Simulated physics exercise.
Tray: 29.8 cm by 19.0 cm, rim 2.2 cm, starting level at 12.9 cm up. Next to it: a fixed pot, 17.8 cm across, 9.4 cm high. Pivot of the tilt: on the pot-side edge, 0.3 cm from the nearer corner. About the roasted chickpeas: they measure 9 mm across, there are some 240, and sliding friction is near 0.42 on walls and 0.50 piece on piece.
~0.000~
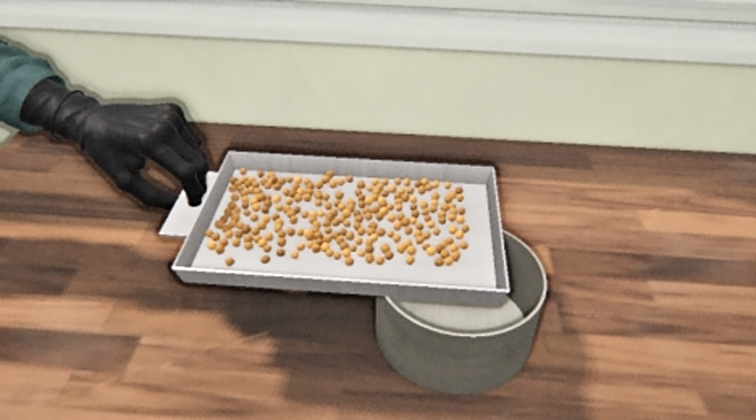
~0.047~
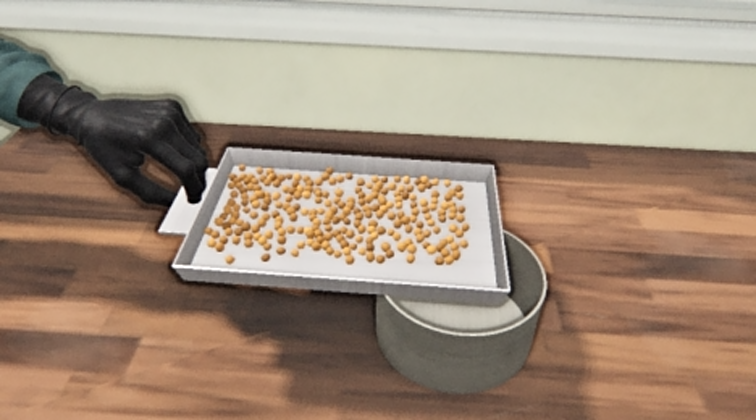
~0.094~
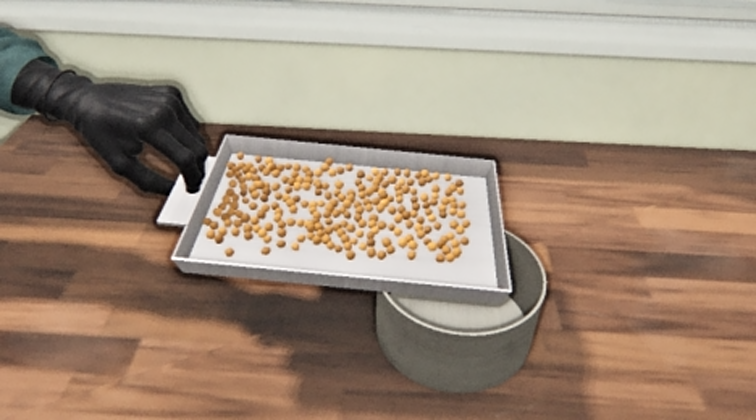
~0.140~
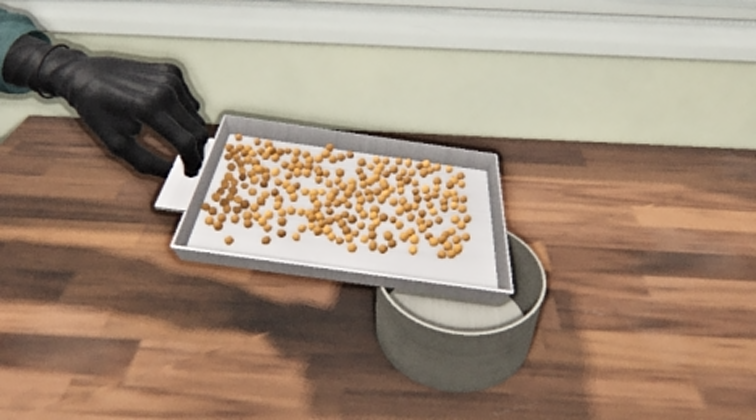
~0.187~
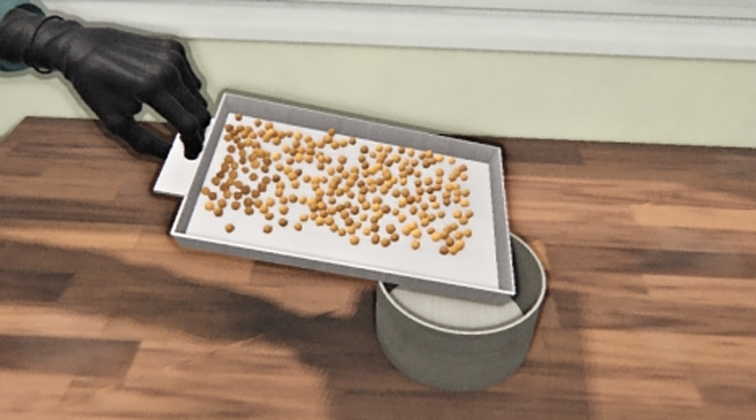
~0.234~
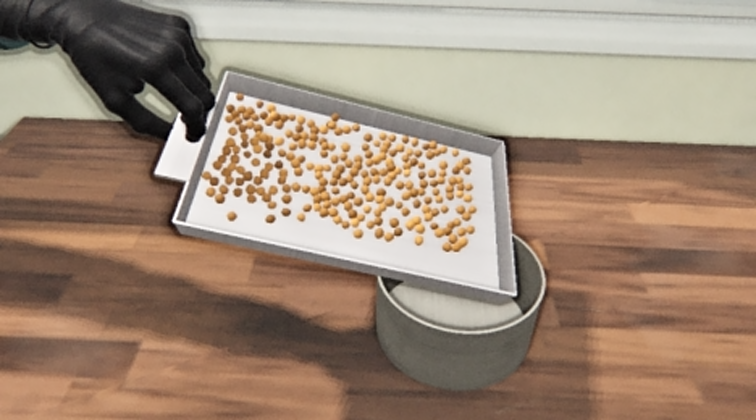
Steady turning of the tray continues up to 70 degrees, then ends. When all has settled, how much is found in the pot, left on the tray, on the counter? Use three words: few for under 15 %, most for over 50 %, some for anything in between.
Pot: Few; left on the tray: Some; counter: Most.
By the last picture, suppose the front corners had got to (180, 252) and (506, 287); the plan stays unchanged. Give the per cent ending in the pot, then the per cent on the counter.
You'd end with pot at 0 and counter at 5.
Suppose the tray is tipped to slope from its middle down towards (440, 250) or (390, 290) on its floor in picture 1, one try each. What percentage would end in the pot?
Near 0 and 0 percent, in that order.
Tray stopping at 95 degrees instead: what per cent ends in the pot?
I'd say close to 0 percent.
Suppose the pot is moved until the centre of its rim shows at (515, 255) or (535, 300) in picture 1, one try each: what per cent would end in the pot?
Some 0 and 35 per cent.
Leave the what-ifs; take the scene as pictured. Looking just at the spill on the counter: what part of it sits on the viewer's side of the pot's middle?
100 %.
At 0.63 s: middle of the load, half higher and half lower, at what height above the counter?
I'd say near 20 cm.
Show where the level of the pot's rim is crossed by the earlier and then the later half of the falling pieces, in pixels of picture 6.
Around (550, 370), then (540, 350).
Then, at 0.47 s, tilt 45 degrees; the tray holds 100 %, the pot 0 %.
After 0.63 s, tilt 62 degrees; the tray holds 100 %, the pot 0 %.
Then, at 0.91 s, tilt 70 degrees; the tray holds 50 %, the pot 0 %.
At rest (1.8 s), pot 0 %, tray 40 %, counter 60 %.
